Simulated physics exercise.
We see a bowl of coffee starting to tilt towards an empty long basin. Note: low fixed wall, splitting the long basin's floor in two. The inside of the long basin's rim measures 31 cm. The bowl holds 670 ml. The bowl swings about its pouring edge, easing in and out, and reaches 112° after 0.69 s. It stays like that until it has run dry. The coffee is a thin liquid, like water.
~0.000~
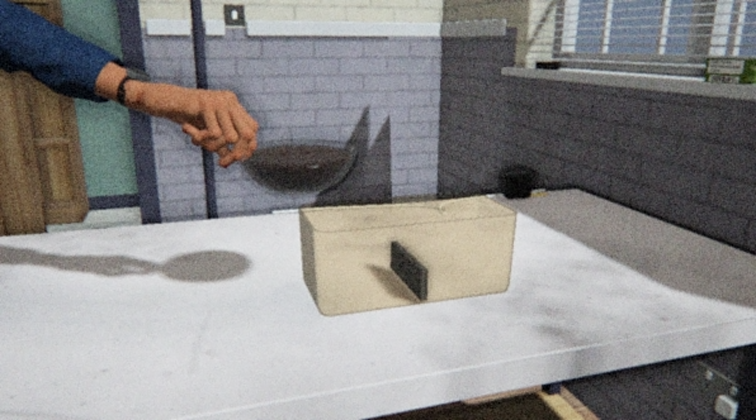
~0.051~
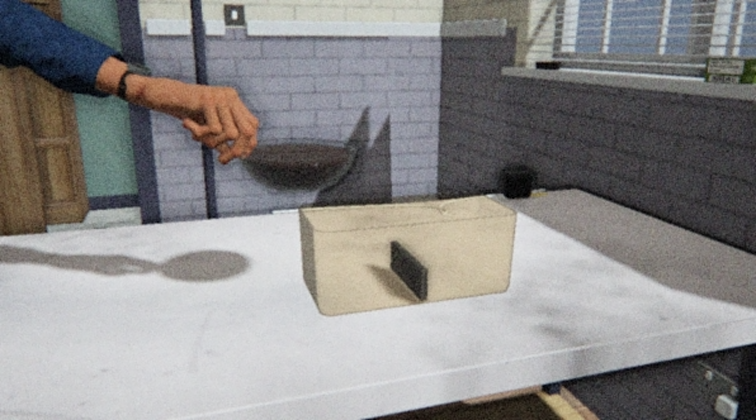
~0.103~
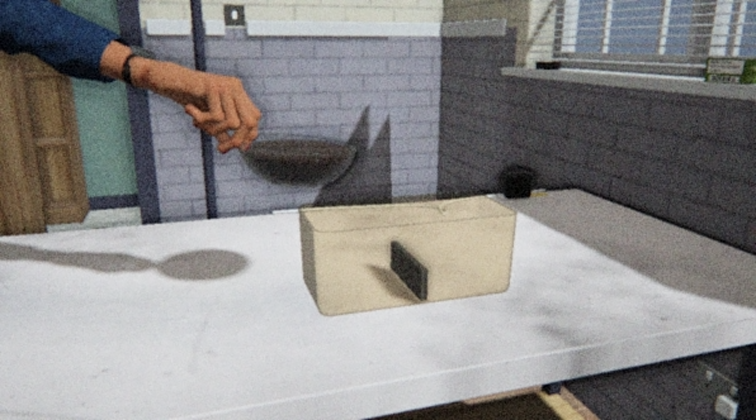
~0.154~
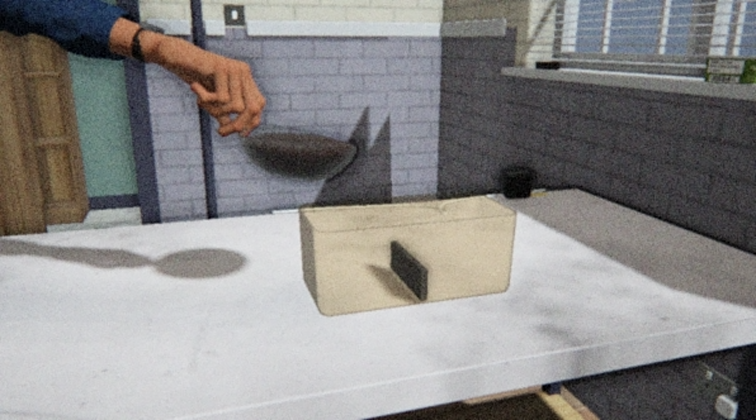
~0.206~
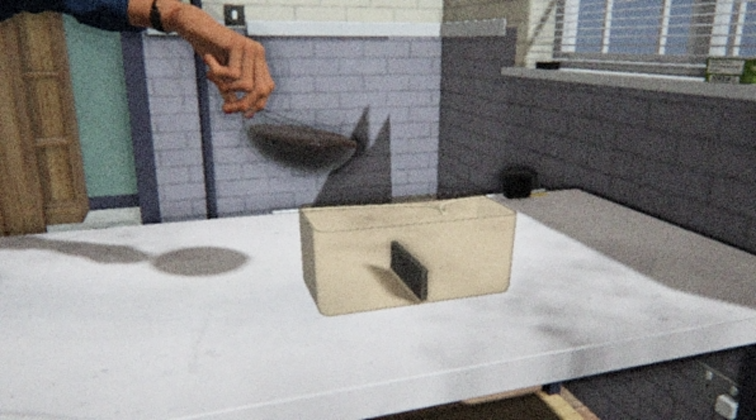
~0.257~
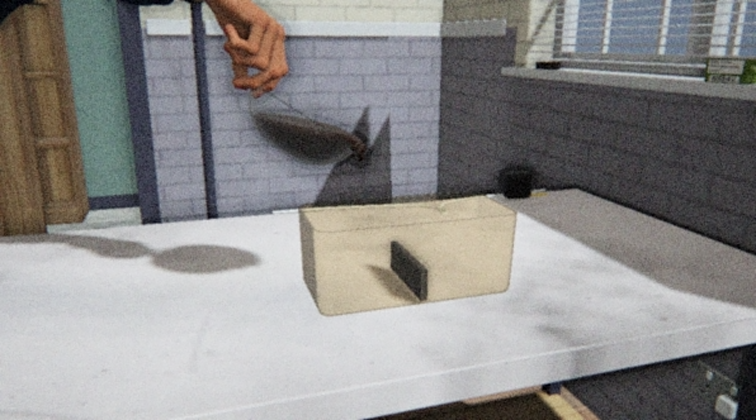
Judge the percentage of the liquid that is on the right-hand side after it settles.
My estimate is 68 %.
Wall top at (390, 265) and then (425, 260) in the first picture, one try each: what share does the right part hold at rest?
In order, 70 and 50 per cent.
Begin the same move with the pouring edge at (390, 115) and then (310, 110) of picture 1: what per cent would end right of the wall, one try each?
Around 70 per cent first, around 25 per cent next.
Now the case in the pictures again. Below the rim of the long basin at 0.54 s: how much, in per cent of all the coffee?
Around 40 percent.
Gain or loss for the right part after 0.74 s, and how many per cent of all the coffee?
Change in share is negative, near 12 percent.
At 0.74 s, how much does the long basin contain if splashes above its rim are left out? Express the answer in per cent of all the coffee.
Roughly 94 percent of it.
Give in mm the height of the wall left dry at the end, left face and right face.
Noted: Left near 42 mm, right near 28 mm.
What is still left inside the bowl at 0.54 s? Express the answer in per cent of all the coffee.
Roughly 4 %.
After 0.54 s the tilt is 99° and 4 per cent is still to pour, 10 is left of the wall and 29 right of it.
After 0.74 s the tilt is 112° and 0 per cent is still to pour, 15 is left of the wall and 80 right of it.
After 0.96 s the tilt is 112° and 0 per cent is still to pour, 29 is left of the wall and 68 right of it.
After 1.19 s the tilt is 112° and 0 per cent is still to pour, 30 is left of the wall and 68 right of it.
In the end 30 per cent lies left of the wall, 68 right of it and 2 outside.
